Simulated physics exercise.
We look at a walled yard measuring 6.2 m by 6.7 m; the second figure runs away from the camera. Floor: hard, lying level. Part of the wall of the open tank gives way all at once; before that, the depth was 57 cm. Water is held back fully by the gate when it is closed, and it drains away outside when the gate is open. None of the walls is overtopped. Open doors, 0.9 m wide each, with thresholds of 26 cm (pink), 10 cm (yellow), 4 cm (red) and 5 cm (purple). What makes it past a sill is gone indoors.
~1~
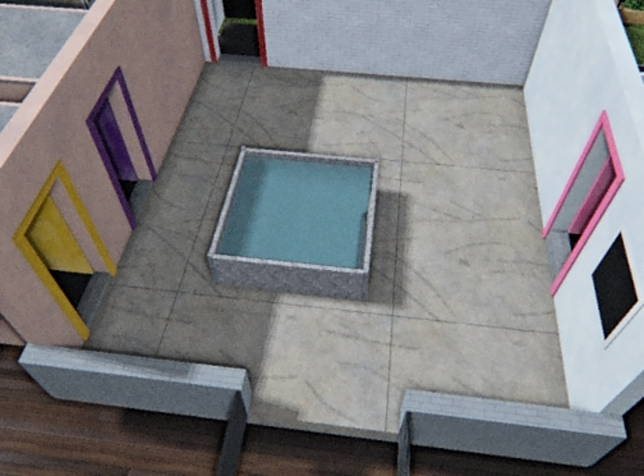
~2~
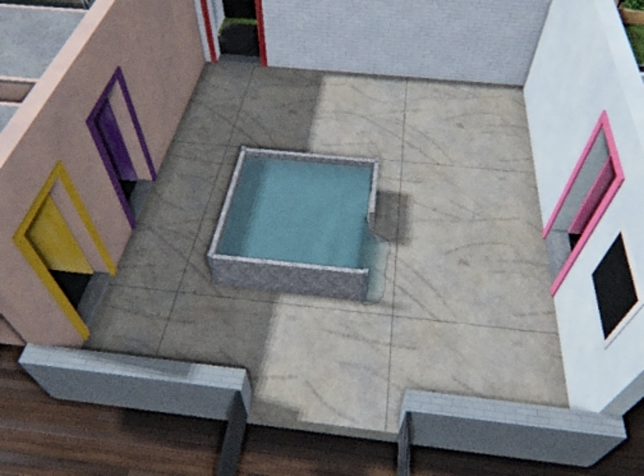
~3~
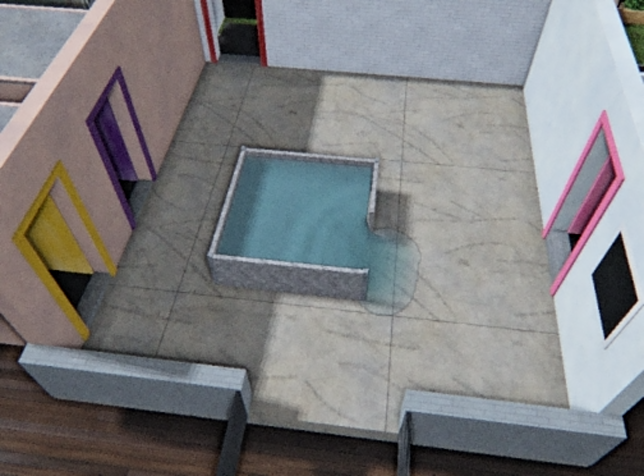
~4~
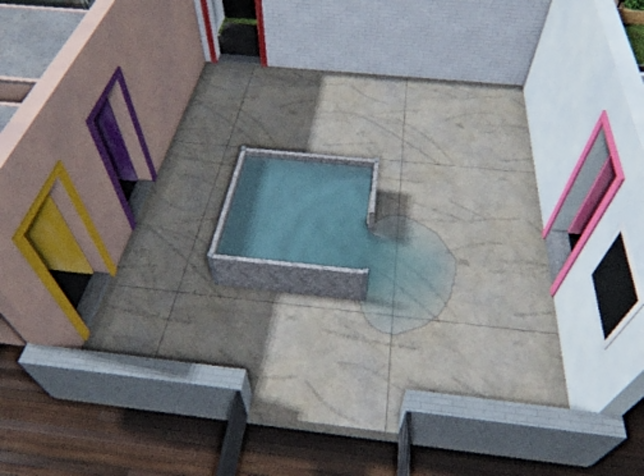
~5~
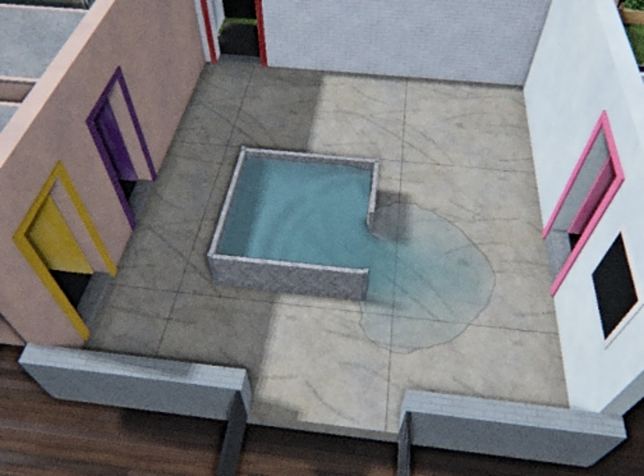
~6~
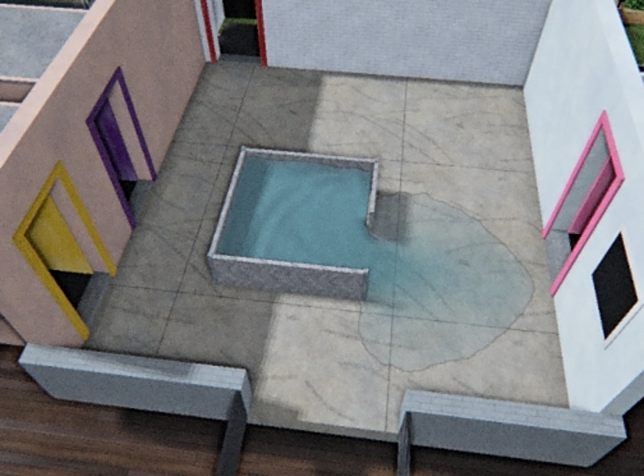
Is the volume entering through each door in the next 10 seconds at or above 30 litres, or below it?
Pink door: Below, yellow door: Below, red door: Below, purple door: Below.
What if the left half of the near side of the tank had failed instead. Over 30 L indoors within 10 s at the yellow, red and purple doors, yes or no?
Then yellow exceeds it, red exceeds it, purple does not exceed it.
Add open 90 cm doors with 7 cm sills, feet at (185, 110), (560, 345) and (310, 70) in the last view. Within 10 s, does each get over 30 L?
Door 1: Lower; door 2: Higher; door 3: Lower.
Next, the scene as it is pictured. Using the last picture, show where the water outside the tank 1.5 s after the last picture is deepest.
You'll find it around (564, 405).
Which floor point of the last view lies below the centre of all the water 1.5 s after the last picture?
I'd put it close to (376, 262).
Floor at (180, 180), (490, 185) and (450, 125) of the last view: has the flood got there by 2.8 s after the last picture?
Listed in sequence, the spots are bone dry, drenched and drenched.
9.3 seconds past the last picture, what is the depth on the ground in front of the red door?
Around 5.0 cm there.
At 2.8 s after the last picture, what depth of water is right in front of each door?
Pink 19 cm, yellow 0 cm, red 0 cm, purple 0 cm.
Then, 0.7 s after the last picture water covers 20 % of the floor and is deepest (29 cm) near (381, 275); pink door 25 cm at the sill, 0 L in, yellow door not reached, red door not reached, purple door not reached.
Then, 1.5 s after the last picture water covers 25 % of the floor and is deepest (38 cm) near (564, 405); pink door 26 cm at the sill, 0 L in, yellow door not reached, red door not reached, purple door not reached.
Then, 2.8 s after the last picture water covers 35 % of the floor and is deepest (22 cm) near (547, 282); pink door 19 cm at the sill, 1 L in, yellow door not reached, red door not reached, purple door not reached.
Then, 5.3 s after the last picture water covers 65 % of the floor and is deepest (17 cm) near (553, 432); pink door 13 cm at the sill, 1 L in, yellow door 5 cm at the sill, 0 L in, red door not reached, purple door not reached.
Then, 9.3 s after the last picture water covers 95 % of the floor and is deepest (9 cm) near (159, 171); pink door 7 cm at the sill, 1 L in, yellow door 8 cm at the sill, 0 L in, red door 5 cm at the sill, 3 L in, purple door 3 cm at the sill, 0 L in.
